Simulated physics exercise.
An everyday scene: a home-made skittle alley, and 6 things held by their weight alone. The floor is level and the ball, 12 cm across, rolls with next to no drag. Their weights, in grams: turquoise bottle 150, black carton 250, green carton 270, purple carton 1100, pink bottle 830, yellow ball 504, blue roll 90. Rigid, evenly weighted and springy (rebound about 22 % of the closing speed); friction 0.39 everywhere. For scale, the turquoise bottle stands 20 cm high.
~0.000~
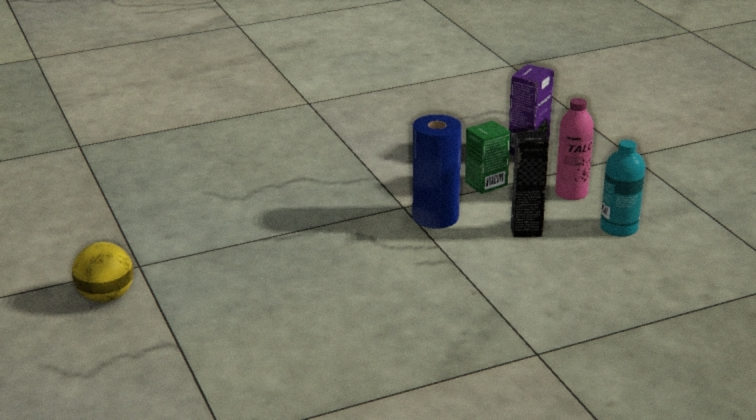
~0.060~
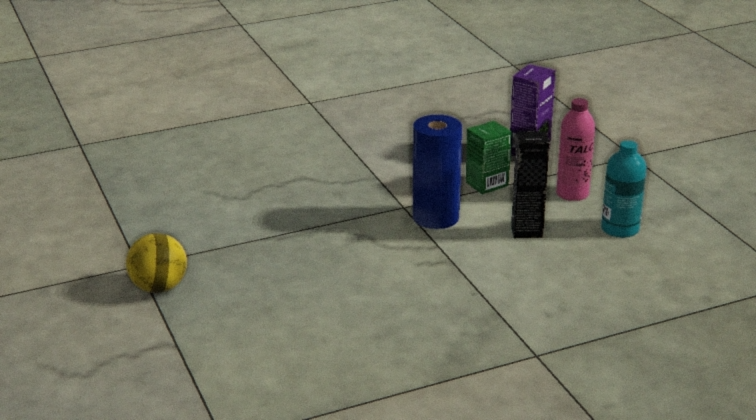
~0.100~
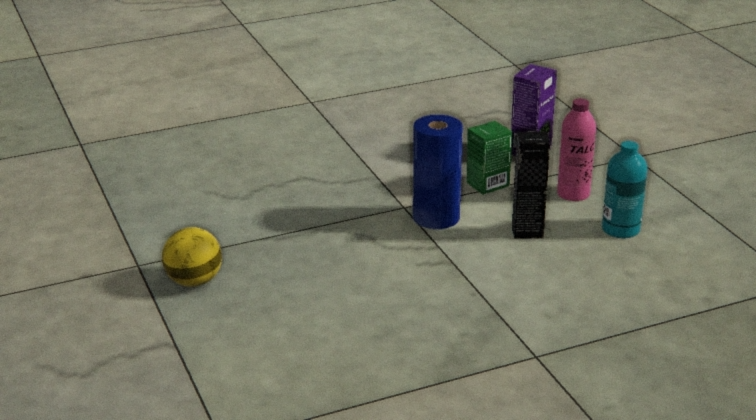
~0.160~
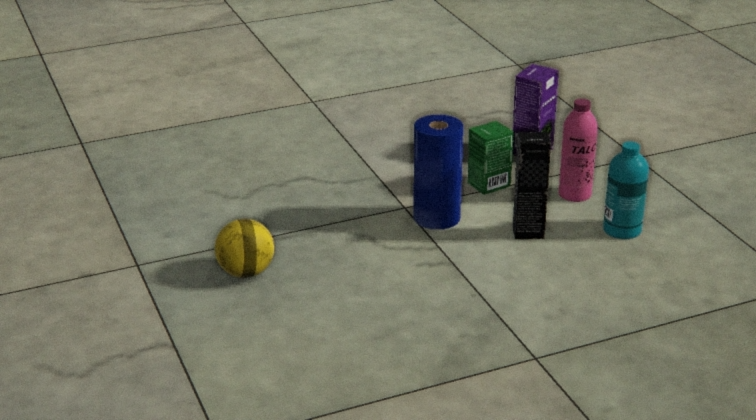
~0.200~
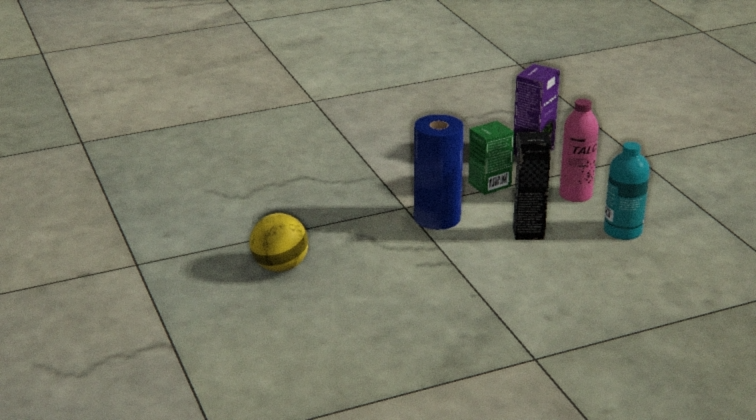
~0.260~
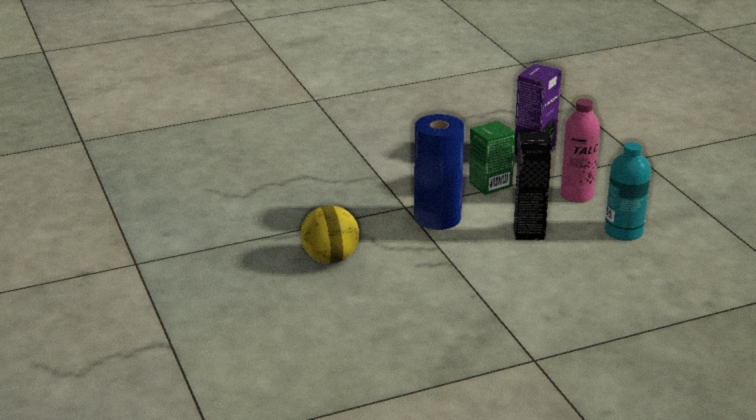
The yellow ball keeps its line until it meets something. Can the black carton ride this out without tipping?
The black carton tips over.
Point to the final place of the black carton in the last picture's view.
At about (695, 196).
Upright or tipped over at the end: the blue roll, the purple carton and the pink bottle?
The blue roll topples; the purple carton is still upright; the pink bottle stays upright.
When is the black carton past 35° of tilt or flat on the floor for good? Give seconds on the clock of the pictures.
At about 0.9 s.
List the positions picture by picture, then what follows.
In the first frame, ball has run 0 cm; yellow ball (103, 272); black carton (529, 185).
In the second frame, ball has run 11 cm; yellow ball (156, 263); purple carton (532, 113).
In the third frame, ball has run 18 cm; yellow ball (192, 257); blue roll (437, 172).
In the fourth frame, ball has run 29 cm; yellow ball (245, 249); green carton (490, 158).
In the fifth frame, ball has run 36 cm; yellow ball (279, 243); pink bottle (579, 149).
In the sixth frame, ball has run 47 cm; yellow ball (330, 235); black carton (532, 187).
After 0.56 s, ball has run 91 cm; yellow ball near (535, 205); black carton 16° off upright near (579, 179); blue roll 17° off upright.
After 0.86 s, ball has run 106 cm; yellow ball near (599, 192); black carton 31° off upright near (664, 173); blue roll 51° off upright; turquoise bottle 49° off upright.
After 1.56 s, ball has run 117 cm; yellow ball near (632, 175); black carton on its side near (695, 195); turquoise bottle on its side; blue roll on its side.
In the end (4.0 s), toppled on the floor, turquoise bottle, black carton and blue roll; the other 3 under 8 cm from the start. At the end, from the last picture's camera, black carton near (695, 195).
